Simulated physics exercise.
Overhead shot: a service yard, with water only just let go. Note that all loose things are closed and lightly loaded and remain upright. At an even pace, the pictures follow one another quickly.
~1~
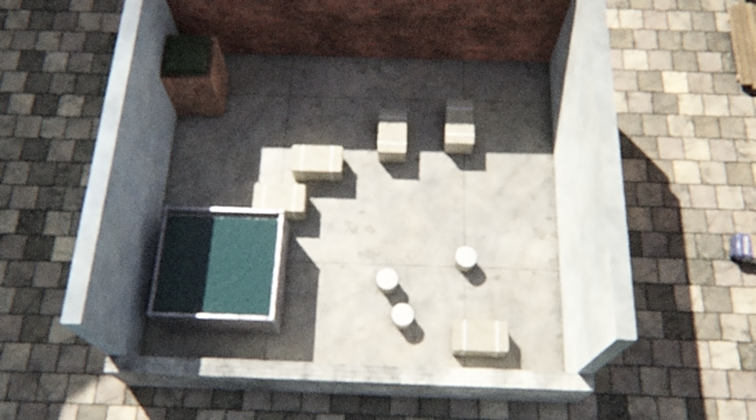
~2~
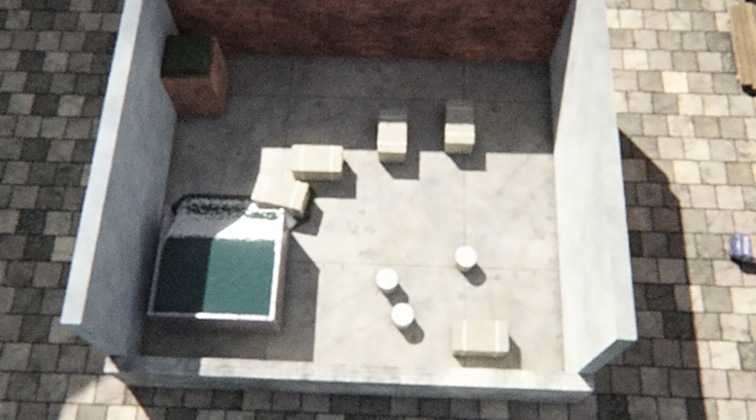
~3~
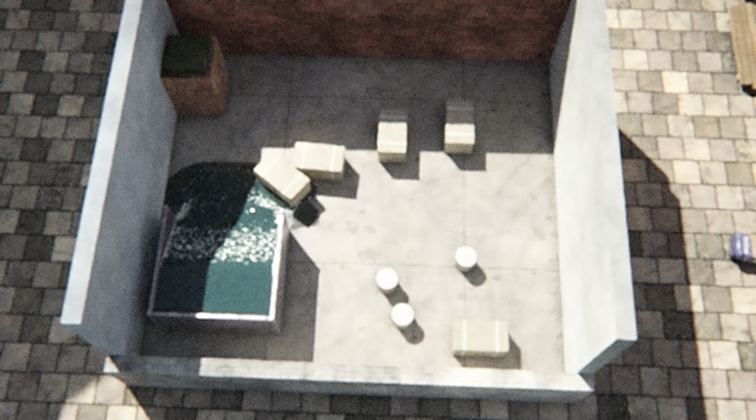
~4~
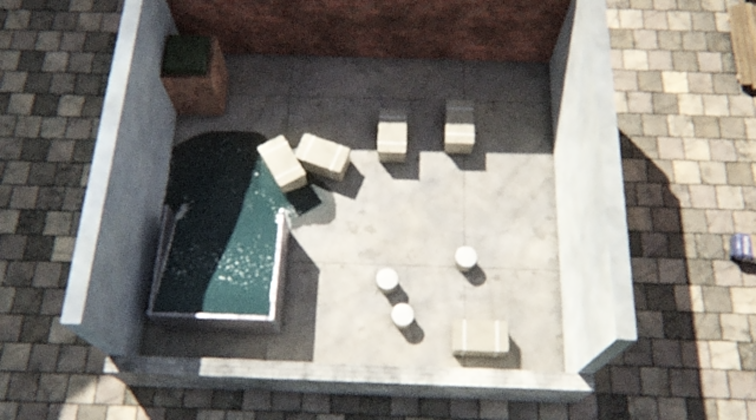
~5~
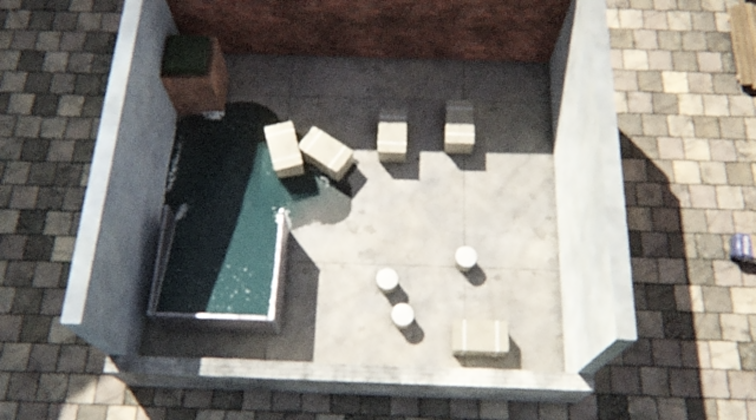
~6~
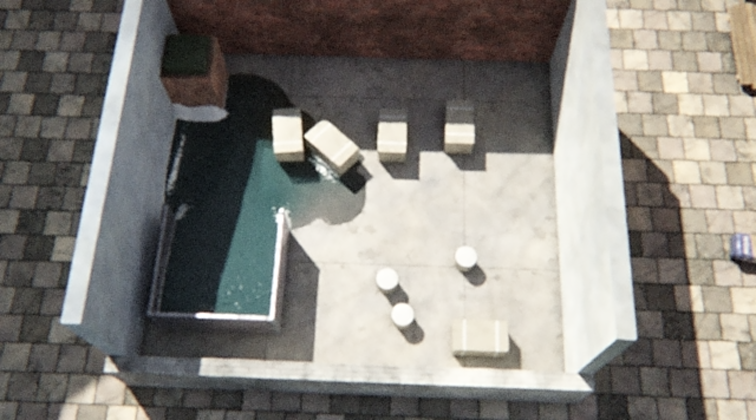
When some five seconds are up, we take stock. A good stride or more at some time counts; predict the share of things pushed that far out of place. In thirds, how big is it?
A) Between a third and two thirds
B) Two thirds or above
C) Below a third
Option A: Between a third and two thirds.
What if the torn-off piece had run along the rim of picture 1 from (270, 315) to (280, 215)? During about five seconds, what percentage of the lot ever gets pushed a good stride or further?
Estimate: Close to 80 per cent.
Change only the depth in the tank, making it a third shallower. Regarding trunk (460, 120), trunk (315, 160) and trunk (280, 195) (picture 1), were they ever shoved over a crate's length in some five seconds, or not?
Taking them as listed, the first reached the mark, the second reached the mark and the third reached the mark.
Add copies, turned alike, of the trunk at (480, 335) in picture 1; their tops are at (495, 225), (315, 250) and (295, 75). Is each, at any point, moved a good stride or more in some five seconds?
Taking them one at a time: Gets driven off, then remains close, then gets driven off.
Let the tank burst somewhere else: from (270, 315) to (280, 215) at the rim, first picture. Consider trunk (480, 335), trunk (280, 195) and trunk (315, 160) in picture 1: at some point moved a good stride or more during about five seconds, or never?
Object by object: Covered the distance, short of it, short of it.
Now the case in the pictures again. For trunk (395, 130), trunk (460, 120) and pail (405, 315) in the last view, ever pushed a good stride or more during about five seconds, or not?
Tally in given order: The full distance / the full distance / less than that.
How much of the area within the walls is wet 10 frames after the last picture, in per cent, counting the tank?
My guess is around 45 per cent.
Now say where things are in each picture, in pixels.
In the first picture, a trunk at (279, 197), on the bottom; a trunk at (317, 158) rests on the ground; 0 of 8 have shifted.
In the second picture, a trunk at (280, 191) rests on the ground, close to its start; a trunk at (317, 158), on the bottom; 1 of 8 have shifted.
In the third picture, a trunk at (282, 175), on the bottom, a stride from its start; a trunk at (319, 157) rests on the ground, close to its start; 1 of 8 have shifted.
In the fourth picture, a trunk at (281, 161) rests on the ground, a stride from its start; a trunk at (323, 153), on the bottom, close to its start; 2 of 8 have shifted.
In the fifth picture, a trunk at (283, 145) rests on the ground, a stride from its start; a trunk at (326, 149), on the bottom, close to its start; 2 of 8 have shifted.
In the sixth picture, a trunk at (287, 130), on the bottom, a stride from its start; a trunk at (332, 142), on the bottom, a stride from its start; 2 of 8 have shifted.
A moment on, 2 of 8 are well off their spots; 0 afloat.
Next, 3 of 8 are well off their spots; 1 afloat.
Later, 4 of 8 are well off their spots; 3 afloat.
In the end, 4 of 8 are well off their spots, and 4 have been at some point; 3 afloat.
